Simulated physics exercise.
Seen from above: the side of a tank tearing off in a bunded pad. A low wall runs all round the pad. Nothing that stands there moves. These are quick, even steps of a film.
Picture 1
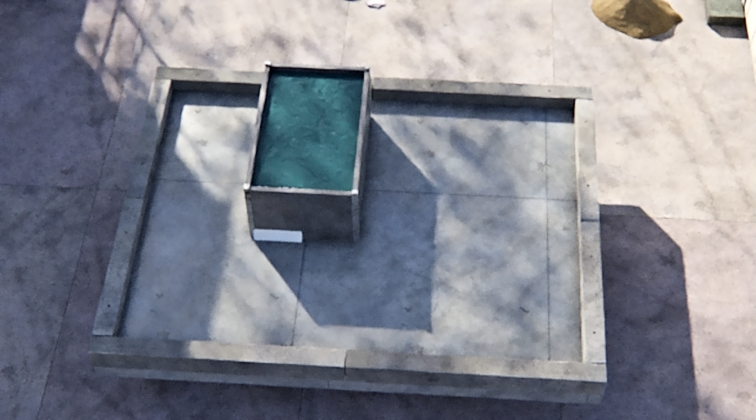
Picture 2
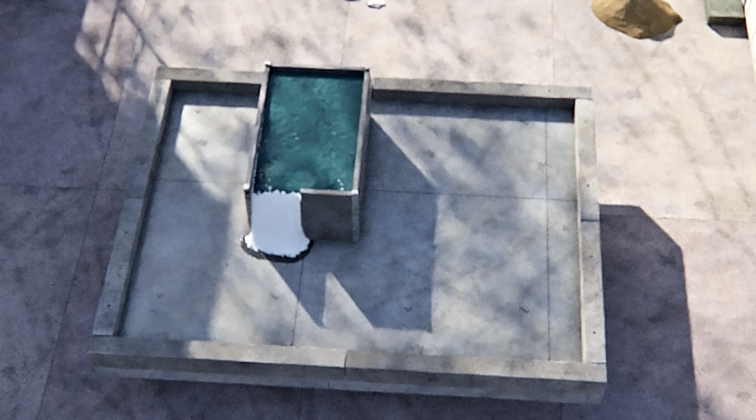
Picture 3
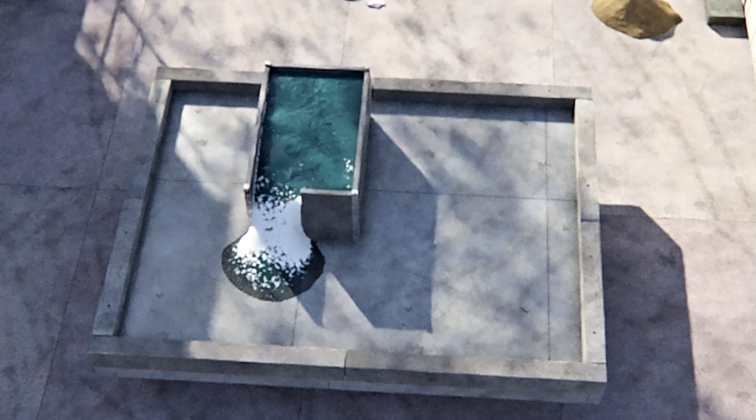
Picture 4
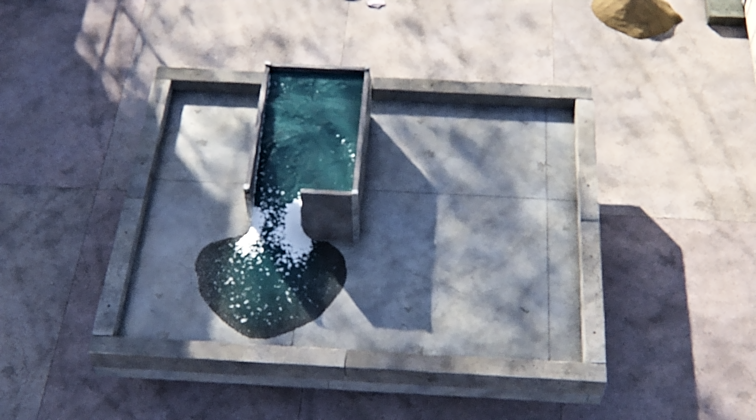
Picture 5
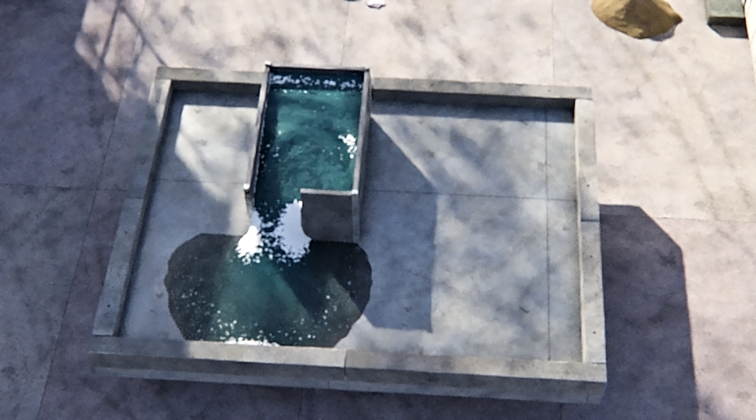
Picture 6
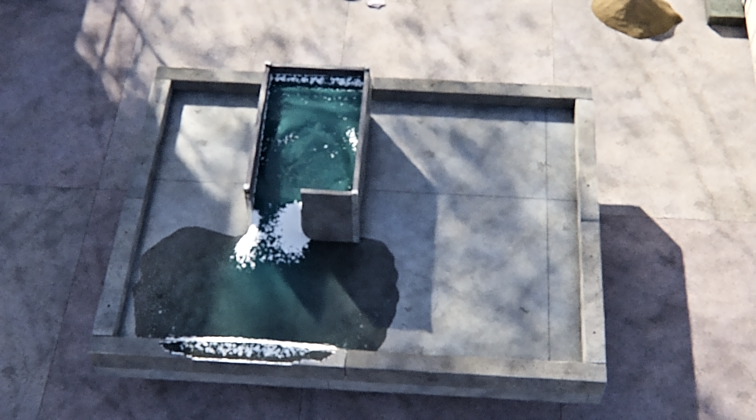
Water pours from a gap in the tank's side and spreads across the walled pad.
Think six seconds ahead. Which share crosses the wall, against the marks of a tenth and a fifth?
Over the wall goes from a tenth to a fifth.
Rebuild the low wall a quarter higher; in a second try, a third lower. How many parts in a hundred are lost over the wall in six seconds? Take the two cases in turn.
In turn 8 and 30 per cent.
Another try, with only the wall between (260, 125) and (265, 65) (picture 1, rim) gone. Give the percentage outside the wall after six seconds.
Near 32 in a hundred.
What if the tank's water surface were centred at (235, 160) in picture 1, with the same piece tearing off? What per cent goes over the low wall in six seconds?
Some 26 per cent.
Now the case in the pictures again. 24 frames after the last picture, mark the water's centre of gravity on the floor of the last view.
Near (315, 234).
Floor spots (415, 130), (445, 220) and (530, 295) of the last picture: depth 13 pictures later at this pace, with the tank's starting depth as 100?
In that order: 0, 0 and 4 per cent.
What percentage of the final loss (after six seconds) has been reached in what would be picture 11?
About 15 per cent.
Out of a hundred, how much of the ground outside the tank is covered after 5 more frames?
Roughly 30 per cent.
A moment on, water covers 25 % of the floor; the low wall has let 1 % over.
Next, water covers 25 % of the floor; the low wall has let 2 % over.
Then, water covers 40 % of the floor; the low wall has let 11 % over.
Later, water covers 65 % of the floor; the low wall has let 14 % over.
In the end, water covers 75 % of the floor; the low wall has let 14 % over.
